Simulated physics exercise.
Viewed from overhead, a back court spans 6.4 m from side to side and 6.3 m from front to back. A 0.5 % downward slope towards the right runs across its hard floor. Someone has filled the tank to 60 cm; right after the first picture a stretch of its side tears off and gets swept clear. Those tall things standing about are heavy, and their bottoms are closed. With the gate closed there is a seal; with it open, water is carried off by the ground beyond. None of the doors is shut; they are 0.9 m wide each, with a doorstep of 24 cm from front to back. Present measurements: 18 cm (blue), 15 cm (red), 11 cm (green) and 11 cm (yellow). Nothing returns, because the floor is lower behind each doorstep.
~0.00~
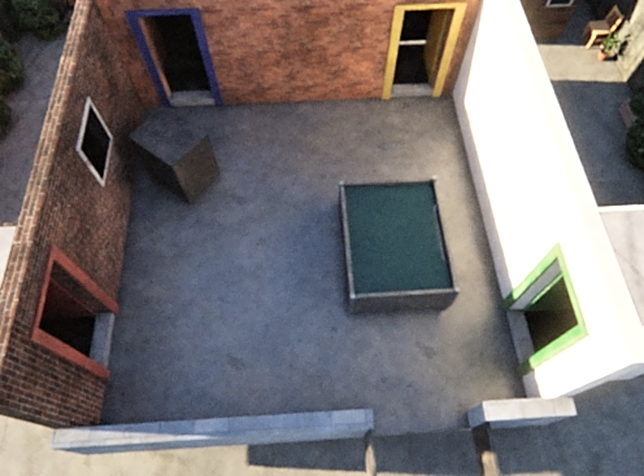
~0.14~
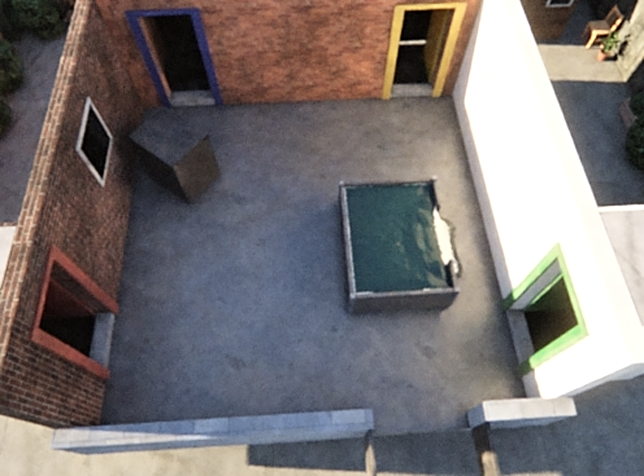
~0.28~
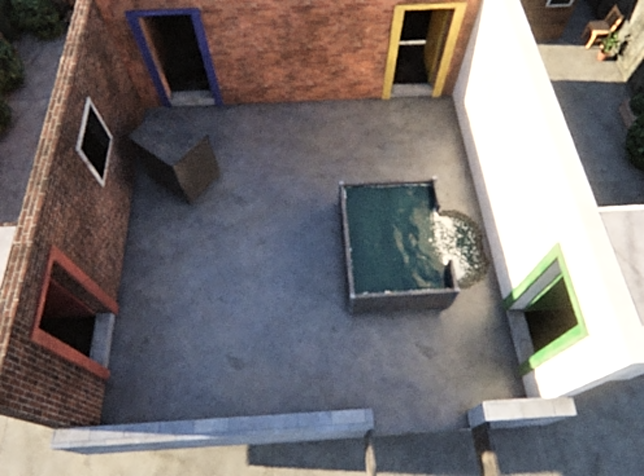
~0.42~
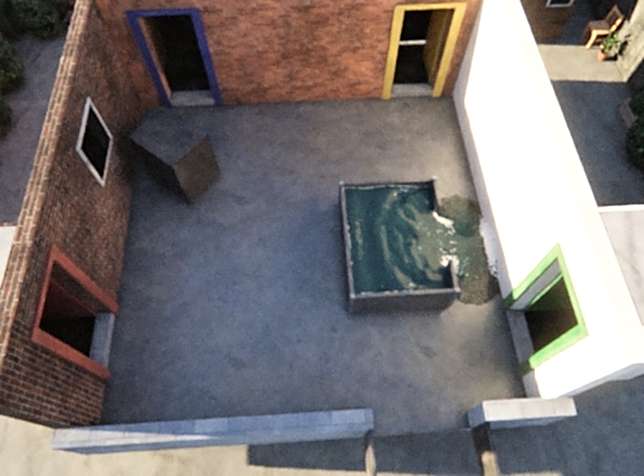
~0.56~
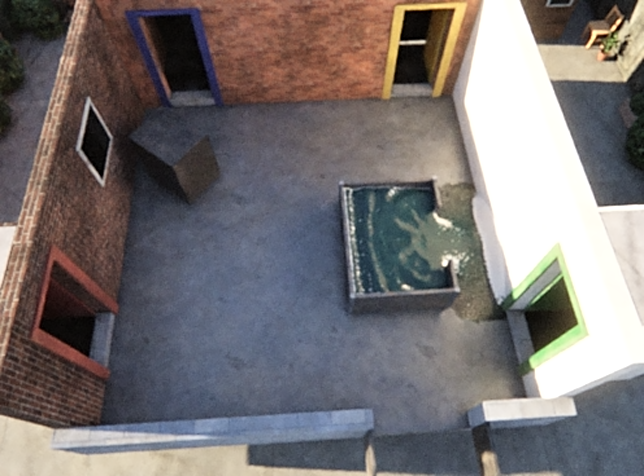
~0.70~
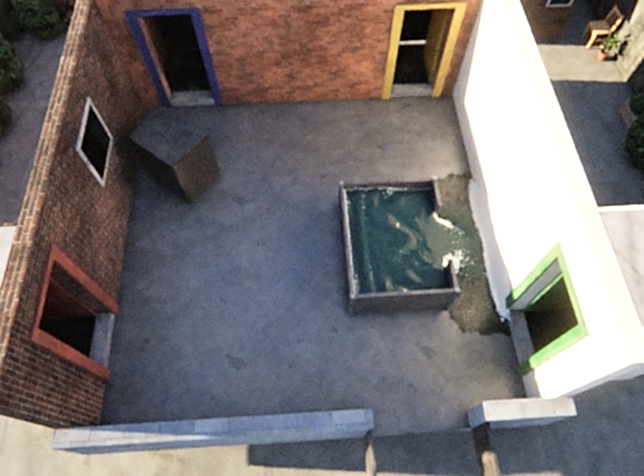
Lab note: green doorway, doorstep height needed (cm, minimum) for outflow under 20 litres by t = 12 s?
Approx. 6.5 cm.
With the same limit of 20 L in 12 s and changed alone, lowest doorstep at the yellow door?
For yellow: Close to 16 cm.
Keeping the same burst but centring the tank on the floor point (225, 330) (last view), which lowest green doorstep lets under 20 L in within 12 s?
About 17 cm.
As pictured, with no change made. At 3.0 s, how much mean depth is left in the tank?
On average, around 24 cm.
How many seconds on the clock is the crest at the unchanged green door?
That happens close to 1.4 s on the clock.
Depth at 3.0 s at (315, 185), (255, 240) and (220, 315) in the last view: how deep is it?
Close to 0, 0 and 0 cm deep.
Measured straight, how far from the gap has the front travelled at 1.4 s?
3.2 m.
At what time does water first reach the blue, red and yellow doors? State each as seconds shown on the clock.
Blue: 4.0 s; red: 5.5 s; yellow: 1.8 s.
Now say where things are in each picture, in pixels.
The first picture shows still water, 60 cm deep, in the tank at (396, 236); the green door at (537, 318) is dry.
In the second picture, the front is at (457, 273), 0.3 m from the gap at (438, 244); 0.3 m2 of floor is wet, 60 cm left at the back.
In the third picture, water pours out at (437, 245) and has run 0.8 m, to (483, 265); about 10 cm deep outside, 60 cm at the back.
In the fourth picture, the gap is at (437, 245), the front 1.0 m out at (479, 208); the back of the tank holds 57 cm.
In the fifth picture, the front is at (475, 189), 1.2 m from the gap at (437, 245); 1.8 m2 of floor is wet, 50 cm left at the back.
In the sixth picture, the gap is at (438, 245), the front 1.4 m out at (471, 176); the back of the tank holds 51 cm; 0.2 m in a straight line remain to the green door at (537, 318).
After 1.4 s water covers 15 % of the floor, deepest (46 cm) near (485, 246); 11 cm at the green door, 0 litres in over its 11 cm doorstep.
After 3.0 s water covers 30 % of the floor, deepest (26 cm) near (485, 246); 8 cm at the green door, 1 litre in over its 11 cm doorstep.
After 12.0 s water covers 95 % of the floor, deepest (6 cm) near (488, 256); 4 cm at the green door, 2 litres in over its 11 cm doorstep.
At the green door as built, the water arrived by 0.8 s and peaked near 11 cm at 1.4 s.
Run again over the same 12 s with other heights there, 25 litres in over 6 cm, 16 litres over 7 cm. The limit of 20 litres is kept from about 6.5 cm up.
